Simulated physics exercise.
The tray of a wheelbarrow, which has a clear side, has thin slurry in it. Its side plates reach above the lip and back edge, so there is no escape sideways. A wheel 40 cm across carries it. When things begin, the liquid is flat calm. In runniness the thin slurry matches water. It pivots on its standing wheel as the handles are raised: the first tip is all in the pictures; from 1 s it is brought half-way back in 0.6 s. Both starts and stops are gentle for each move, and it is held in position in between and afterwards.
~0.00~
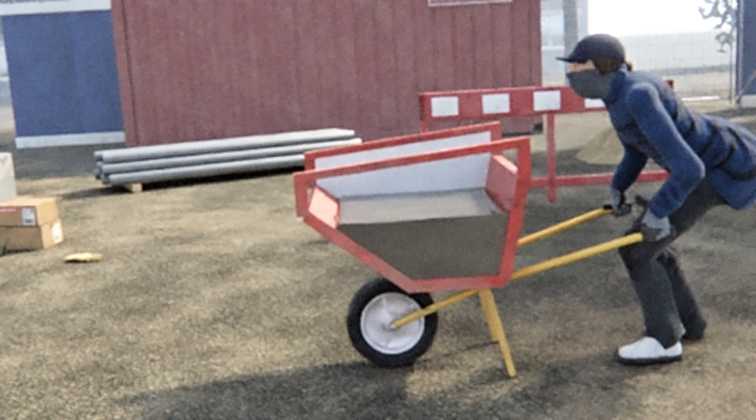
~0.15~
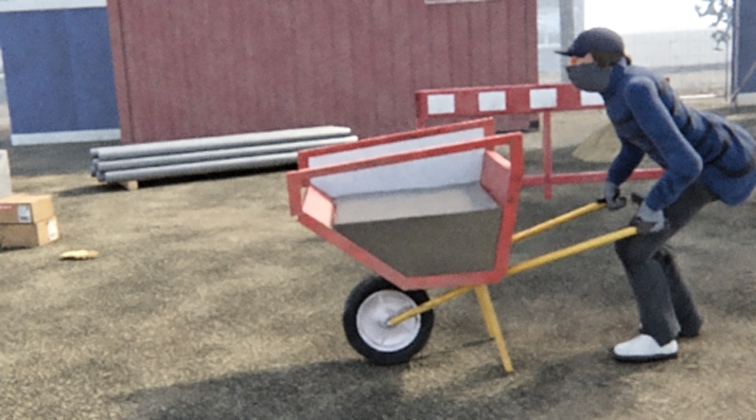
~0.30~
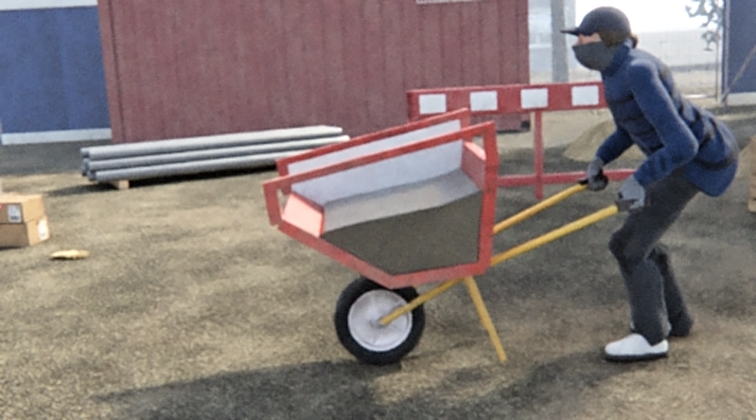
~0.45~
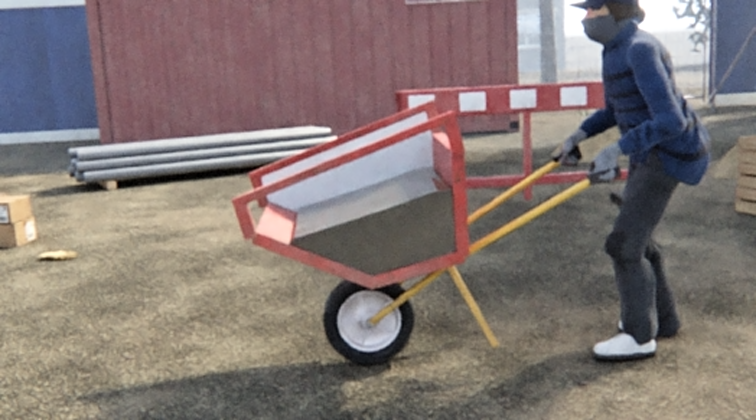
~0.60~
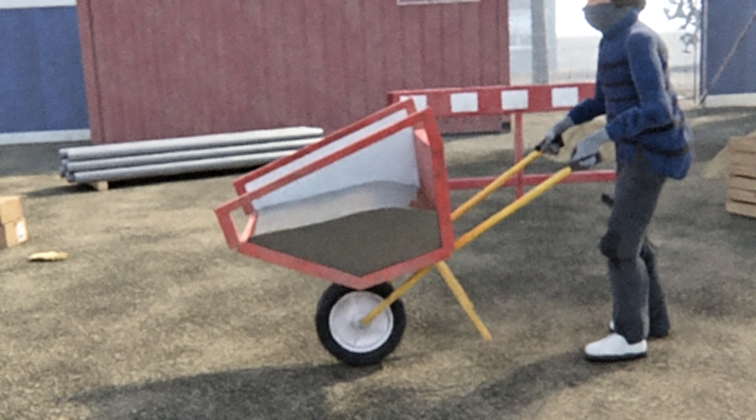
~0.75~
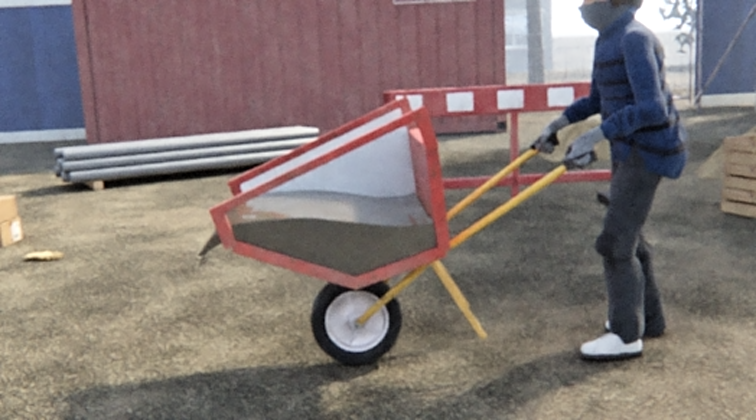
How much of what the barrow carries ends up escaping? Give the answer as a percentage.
41 %.
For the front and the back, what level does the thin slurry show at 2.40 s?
Close to 16 cm in front, close to 10 cm behind.
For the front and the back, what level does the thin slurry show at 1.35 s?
Around 18 cm toward the front, with 8 cm behind.
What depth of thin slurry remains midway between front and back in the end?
Roughly 16 cm.
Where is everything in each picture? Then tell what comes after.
In the first picture, level at the front (416, 220); level at the back (488, 216); the lip is at (309, 211); the front is on the left.
In the second picture, level at the front (410, 218); level at the back (481, 211).
In the third picture, level at the front (390, 217); level at the back (460, 200); tilt 6° forwards.
In the fourth picture, level at the front (363, 217); level at the back (431, 194); tilt 13° forwards.
In the fifth picture, level at the front (346, 217); level at the back (419, 209); tilt 17° forwards.
In the sixth picture, level at the front (343, 221); level at the back (420, 224); tilt 17° forwards; the lip is at (236, 240); thin slurry is coming out, 4 per cent so far.
By 1.35 s the barrow is at 12° forwards, the surface stands 18 cm on the front, 7 cm on the back; the loss stands at 35 per cent, over the front.
By 1.85 s the barrow is at 9° forwards, the surface stands 16 cm on the front, 19 cm on the back; the loss stands at 36 per cent, over the front.
By 2.40 s the barrow is at 9° forwards, the surface stands 16 cm on the front, 11 cm on the back; the loss stands at 38 per cent, over the front.
By 4.49 s the loss stands at 41 per cent, over the front, 35 of 83 litres.
